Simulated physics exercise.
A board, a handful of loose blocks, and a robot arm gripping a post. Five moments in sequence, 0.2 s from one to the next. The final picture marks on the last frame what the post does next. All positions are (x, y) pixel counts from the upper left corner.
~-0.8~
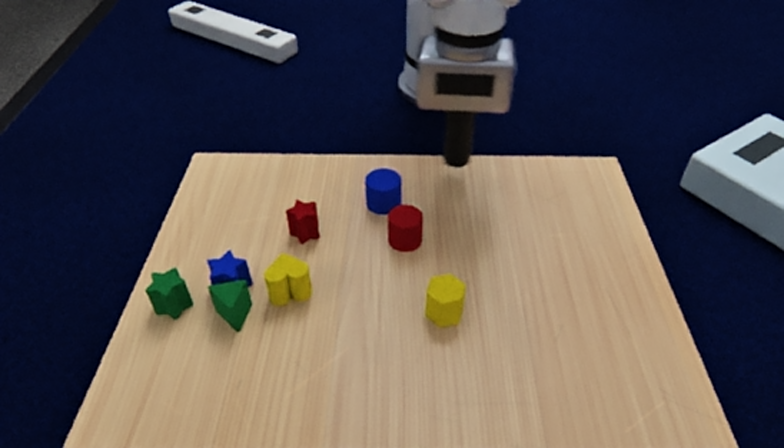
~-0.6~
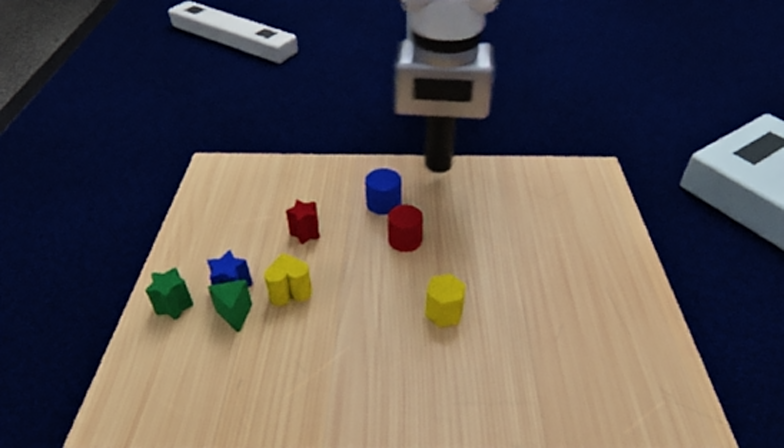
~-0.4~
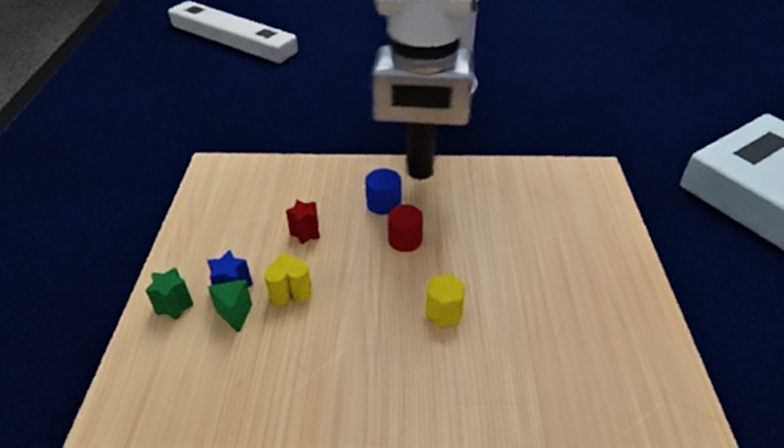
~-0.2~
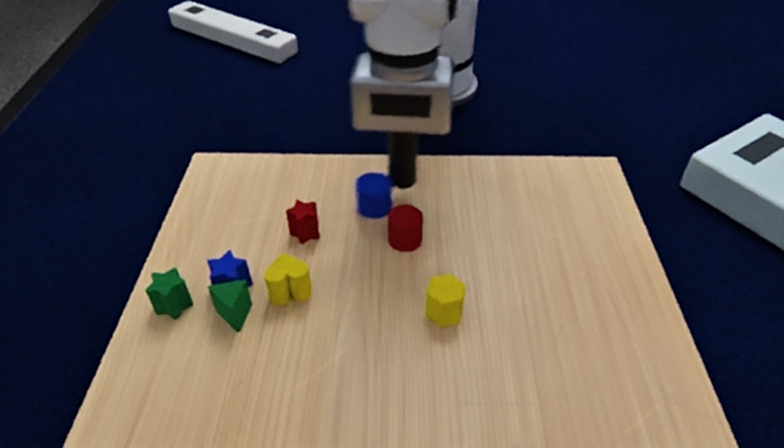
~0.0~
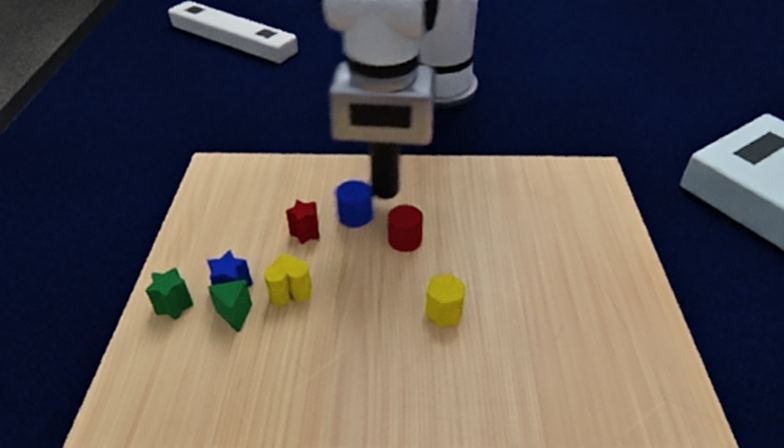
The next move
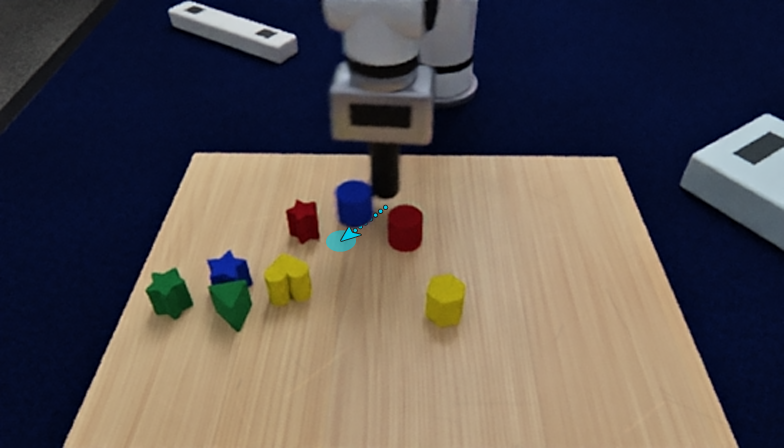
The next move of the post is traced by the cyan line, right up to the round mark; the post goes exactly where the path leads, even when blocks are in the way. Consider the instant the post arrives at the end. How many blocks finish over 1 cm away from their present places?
Blocks that move over 1 cm: Two.
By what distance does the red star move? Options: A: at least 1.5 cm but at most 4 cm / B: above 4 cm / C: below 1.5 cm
The correct letter is A.
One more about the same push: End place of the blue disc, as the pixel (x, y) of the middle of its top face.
I'd say the blue disc ends with its top centre at (311, 204).
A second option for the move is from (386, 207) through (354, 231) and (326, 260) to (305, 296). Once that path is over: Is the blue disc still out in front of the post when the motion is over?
Short answer: No.
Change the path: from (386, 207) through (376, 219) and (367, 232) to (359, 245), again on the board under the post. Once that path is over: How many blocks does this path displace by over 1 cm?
I reckon the push displaces only one of the blocks by more than 1 cm.
Path on the board, from (386, 207) directly to (341, 241).
The first path, step by step. Halfway along, post at (363, 208); red star at (299, 209), turned 15° anticlockwise; blue disc at (329, 199).
At the end, post at (340, 225); red star at (281, 211); blue disc at (311, 204); red disc in place.
